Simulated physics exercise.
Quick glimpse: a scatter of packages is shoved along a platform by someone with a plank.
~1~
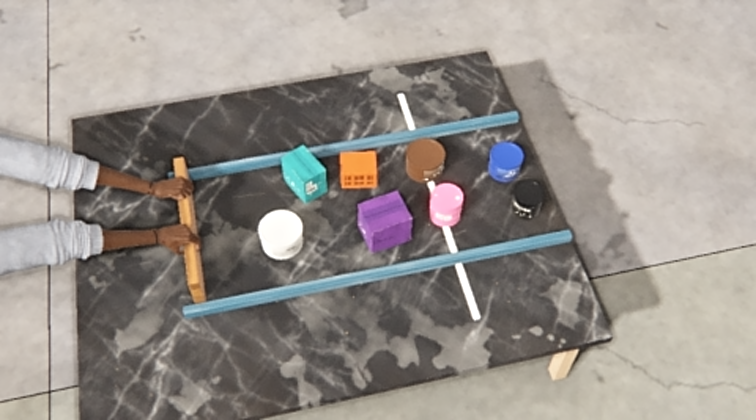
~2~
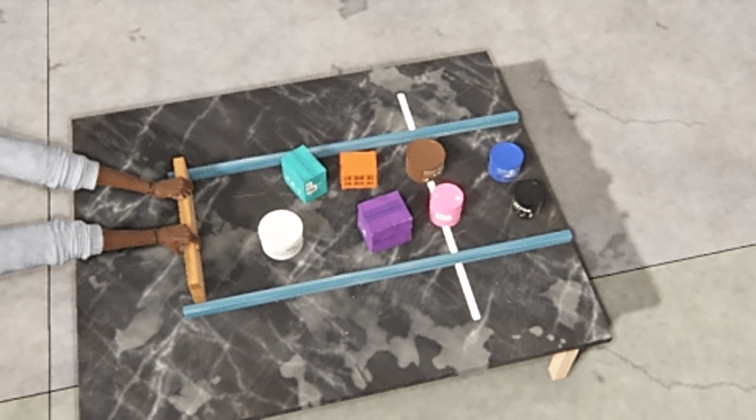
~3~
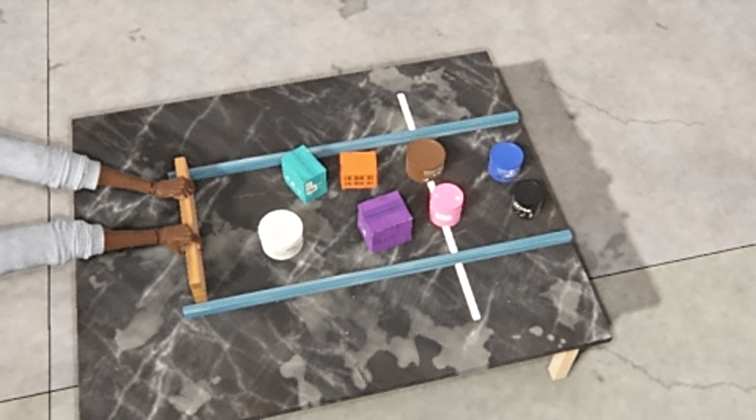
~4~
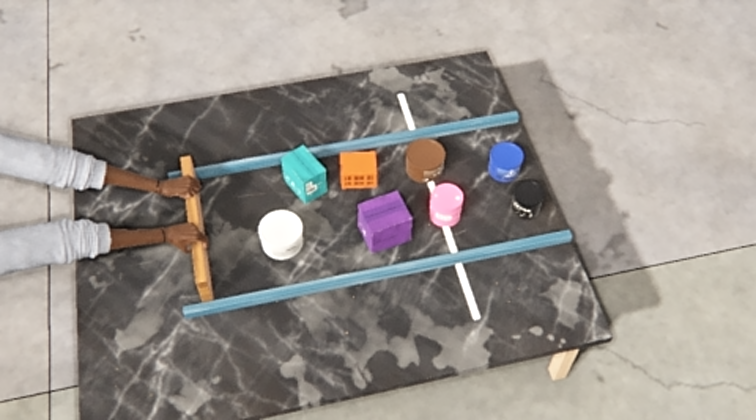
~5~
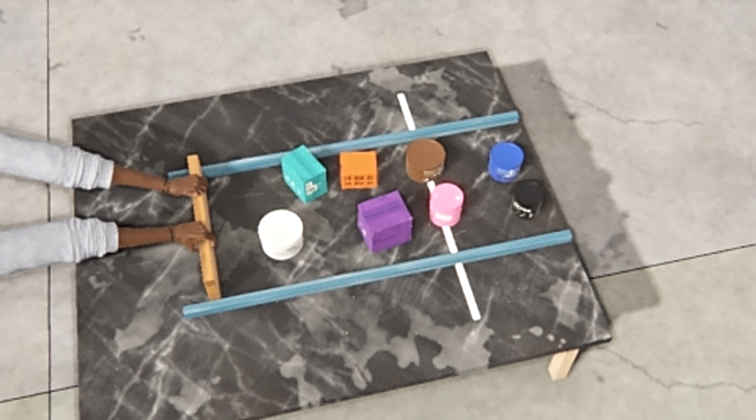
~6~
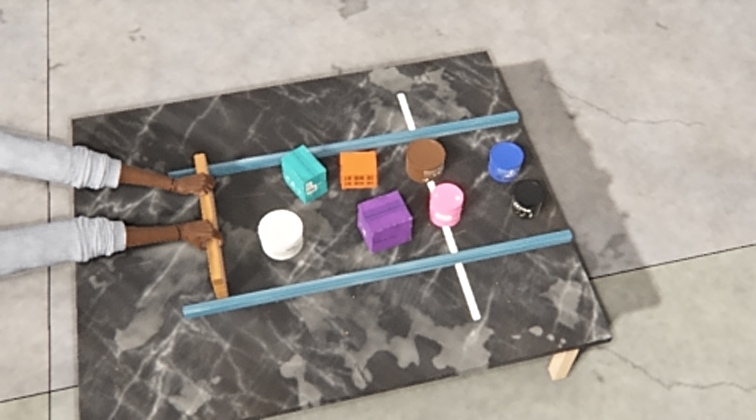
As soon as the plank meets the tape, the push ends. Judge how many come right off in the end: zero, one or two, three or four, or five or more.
The drop will claim none of them.
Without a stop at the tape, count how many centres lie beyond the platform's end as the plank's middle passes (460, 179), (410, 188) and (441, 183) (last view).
In order, that gives 0, then 0, then 0.
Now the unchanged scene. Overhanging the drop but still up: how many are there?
Answer: 0.
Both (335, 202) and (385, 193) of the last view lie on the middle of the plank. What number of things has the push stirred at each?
4 and 6.
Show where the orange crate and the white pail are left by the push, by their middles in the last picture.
Result: One about (466, 149), other about (454, 186).
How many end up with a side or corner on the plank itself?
The answer is 3.
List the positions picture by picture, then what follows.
The first picture shows black pail (527, 201); blue pail (505, 162); pink canister (446, 205); plank (190, 230); tape (435, 196).
The second picture shows blue pail (505, 162); brown pail (425, 161).
The third picture shows pink canister (446, 205); purple box (385, 222).
The fourth picture shows black pail (527, 201); turquoise parcel (304, 175).
The fifth picture shows blue pail (505, 162); orange crate (359, 170).
The sixth picture shows black pail (527, 201); blue pail (505, 162); pink canister (446, 205); plank (211, 226); tape (435, 196).
Soon after, none off yet; black pail at rest near (527, 201); blue pail at rest near (505, 162); pink canister at rest near (446, 205).
In the end, the number that fall off is zero.
